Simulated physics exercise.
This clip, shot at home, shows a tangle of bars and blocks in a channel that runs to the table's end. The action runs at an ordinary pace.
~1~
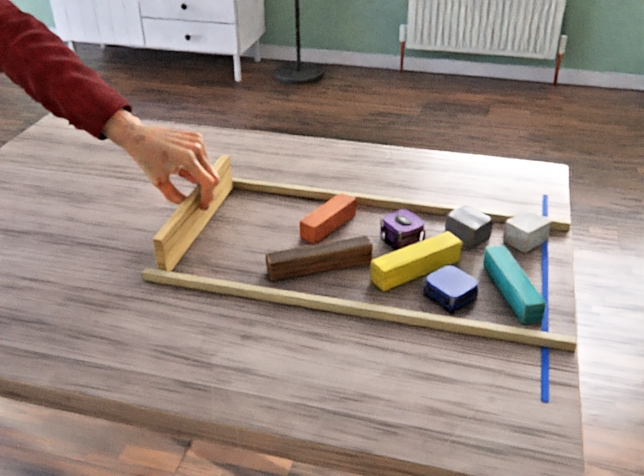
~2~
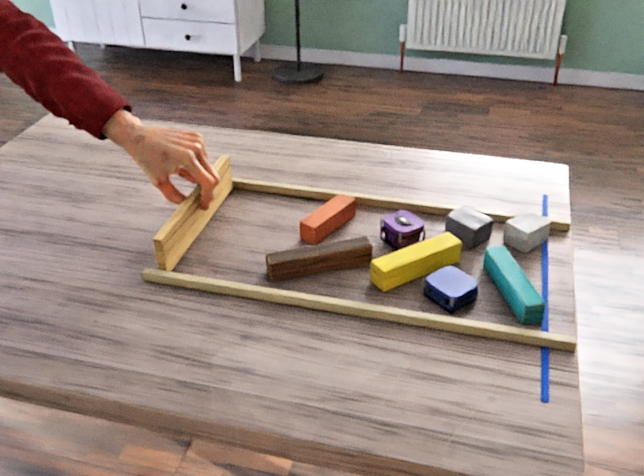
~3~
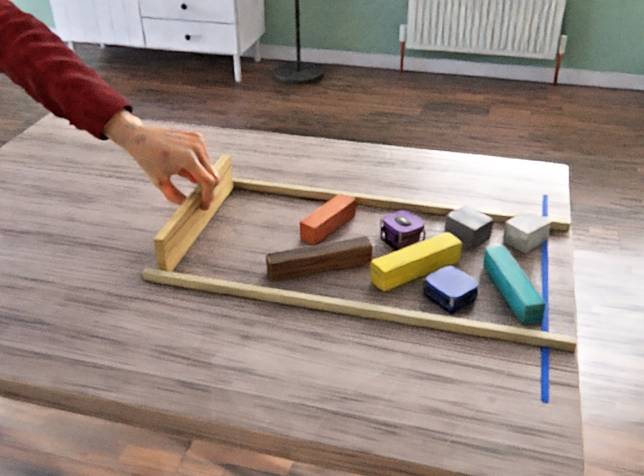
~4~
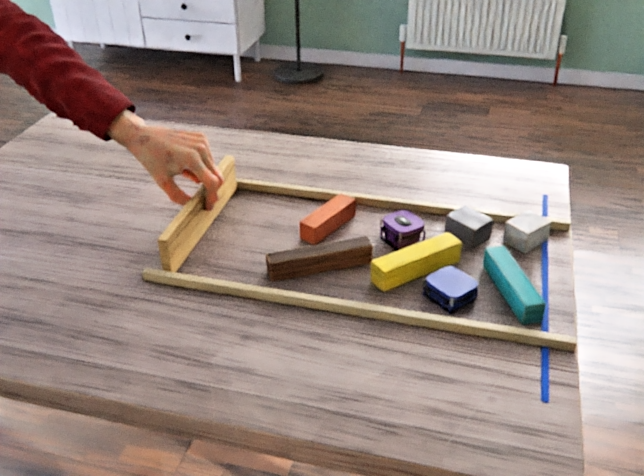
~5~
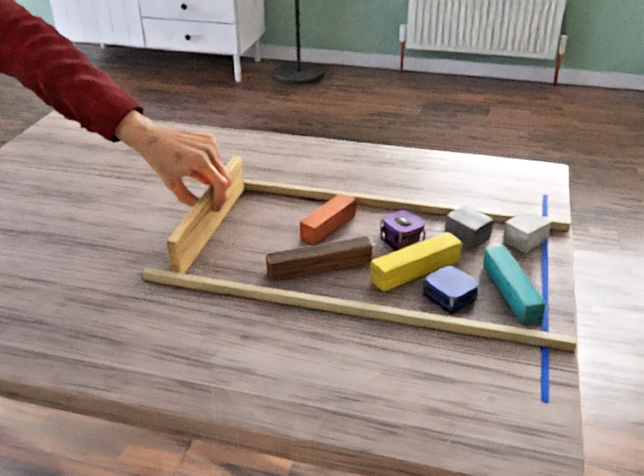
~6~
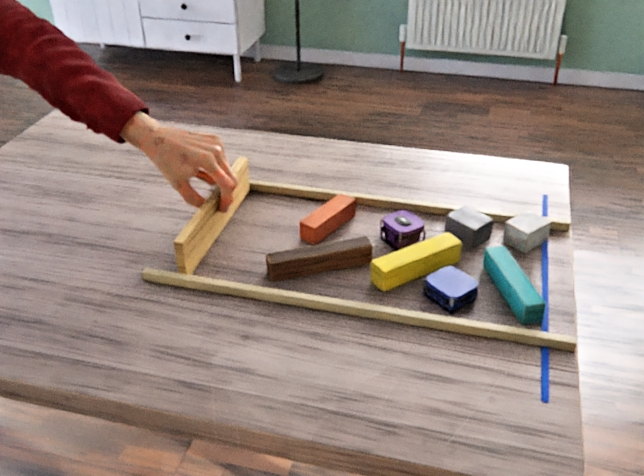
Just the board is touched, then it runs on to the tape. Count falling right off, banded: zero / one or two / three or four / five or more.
Expect a large batch, five at least, to go down.
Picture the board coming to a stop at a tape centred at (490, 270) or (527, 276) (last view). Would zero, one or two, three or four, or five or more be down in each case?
Taking them in turn, one to two; three or four.
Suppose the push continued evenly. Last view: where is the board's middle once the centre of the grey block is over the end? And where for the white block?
With the grey block it sits around (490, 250), with the white block around (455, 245).
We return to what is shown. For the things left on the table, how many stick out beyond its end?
You'd get 1.
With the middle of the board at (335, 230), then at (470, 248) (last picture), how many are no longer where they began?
Tally: First 3; then 8.
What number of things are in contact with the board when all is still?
Well, it touches 2.
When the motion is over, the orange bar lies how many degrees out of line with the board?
It sits some 0° out of line.
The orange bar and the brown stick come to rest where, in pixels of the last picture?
Orange bar: About (557, 248); brown stick: About (573, 286).
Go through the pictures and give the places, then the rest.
White block (527, 231); turquoise stick (513, 283); grey block (468, 227); board (197, 211); tape (545, 278), in the first picture.
Turquoise stick (513, 283); brown stick (320, 258), in the second picture.
Grey block (468, 227); blue case (451, 290), in the third picture.
White block (527, 232); orange bar (328, 218), in the fourth picture.
Turquoise stick (513, 283); purple case (403, 231), in the fifth picture.
White block (527, 232); turquoise stick (513, 283); grey block (468, 227); board (216, 213); tape (545, 278), in the sixth picture.
Early on, none off yet; white block at rest near (527, 232); turquoise stick at rest near (513, 283); grey block at rest near (468, 227).
Finally, the number that fall off is five or more; lost, purple case, yellow stick, blue case, grey block, turquoise stick and white block.
